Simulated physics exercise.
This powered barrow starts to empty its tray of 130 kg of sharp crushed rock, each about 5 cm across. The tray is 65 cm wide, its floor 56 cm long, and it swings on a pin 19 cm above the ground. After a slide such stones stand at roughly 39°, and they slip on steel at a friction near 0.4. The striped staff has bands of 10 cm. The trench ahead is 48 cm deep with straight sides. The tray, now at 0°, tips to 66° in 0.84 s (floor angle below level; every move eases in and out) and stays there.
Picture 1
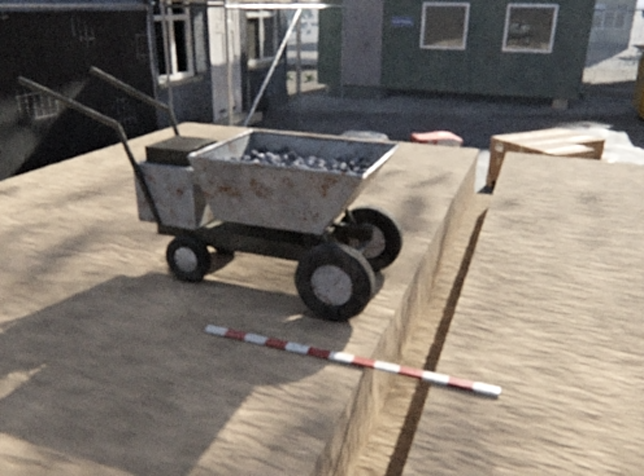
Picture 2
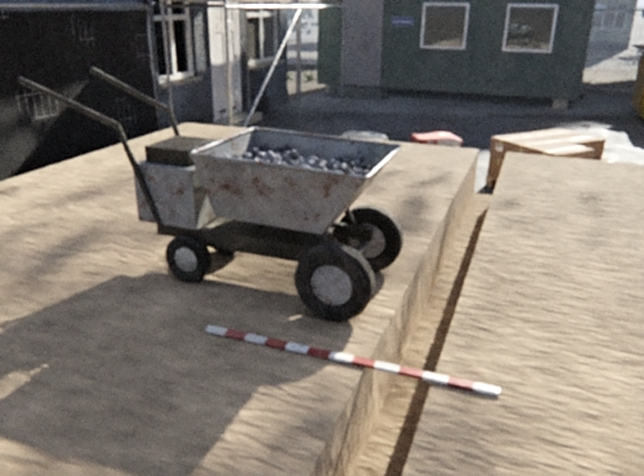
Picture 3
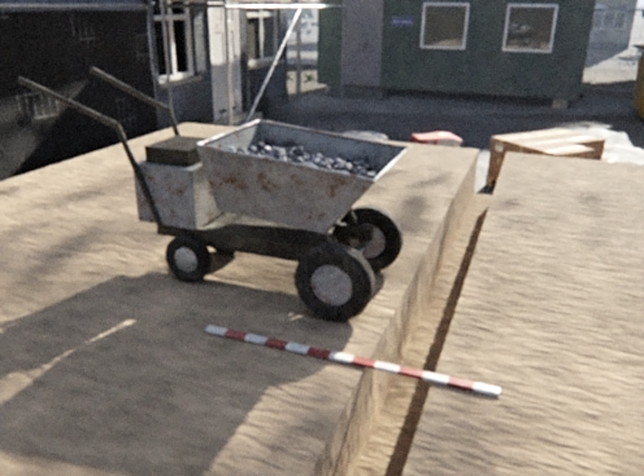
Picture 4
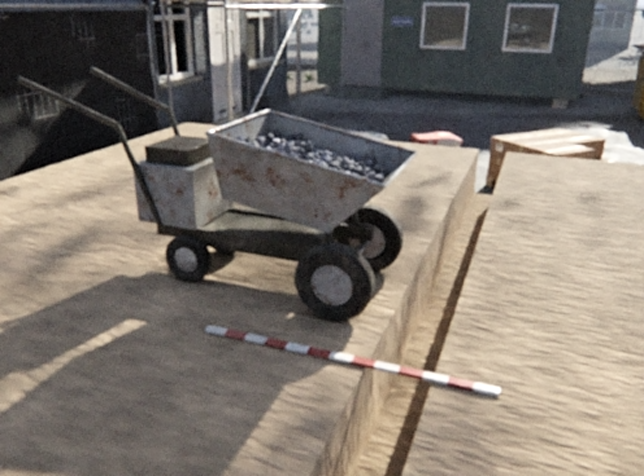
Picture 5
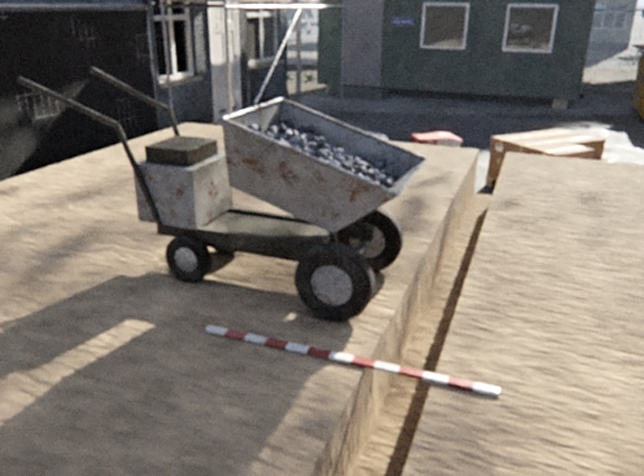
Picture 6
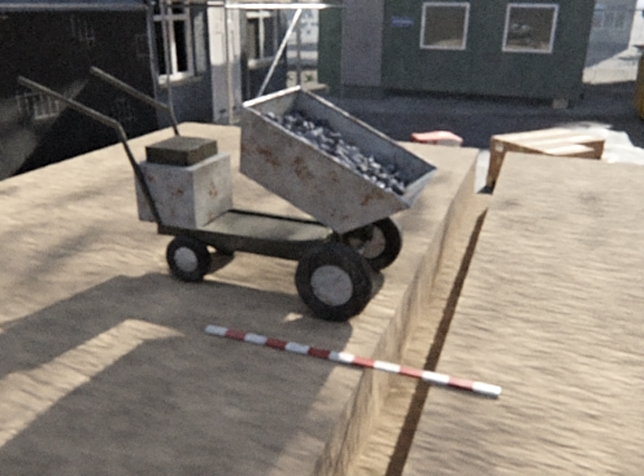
The metal tray of a small four-wheeled barrow, loaded with grey stones, slowly tilted down toward the trench on the right, its back end rising, while the wheels and the red-and-white staff stayed still.
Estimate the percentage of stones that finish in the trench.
Some 6 per cent of it.
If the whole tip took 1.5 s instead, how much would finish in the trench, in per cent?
In that case some 5 per cent.
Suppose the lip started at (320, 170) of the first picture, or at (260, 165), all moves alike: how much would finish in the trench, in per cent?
First some 30, then 35 per cent.
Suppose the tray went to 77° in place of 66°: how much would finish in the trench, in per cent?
It would be near 5 per cent.
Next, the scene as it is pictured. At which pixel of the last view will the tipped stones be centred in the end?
Near (502, 315).
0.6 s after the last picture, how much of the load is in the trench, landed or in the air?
Some 0 per cent.
Then, 0.3 s after the last picture the floor is at 56°, 100 % in the tray; the foremost stones are at (436, 231).
Then, 0.6 s after the last picture the floor is at 66°, 92 % in the tray, 8 % past the trench; the foremost stones are at (512, 314).
Then, 0.9 s after the last picture the floor is at 66°, 62 % in the tray, 38 % past the trench; the foremost stones are at (614, 347).
Then, 2.9 s after the last picture the floor is at 66°, 43 % in the tray, 6 % in the trench, 51 % past the trench; the foremost stones are past the picture's edge.
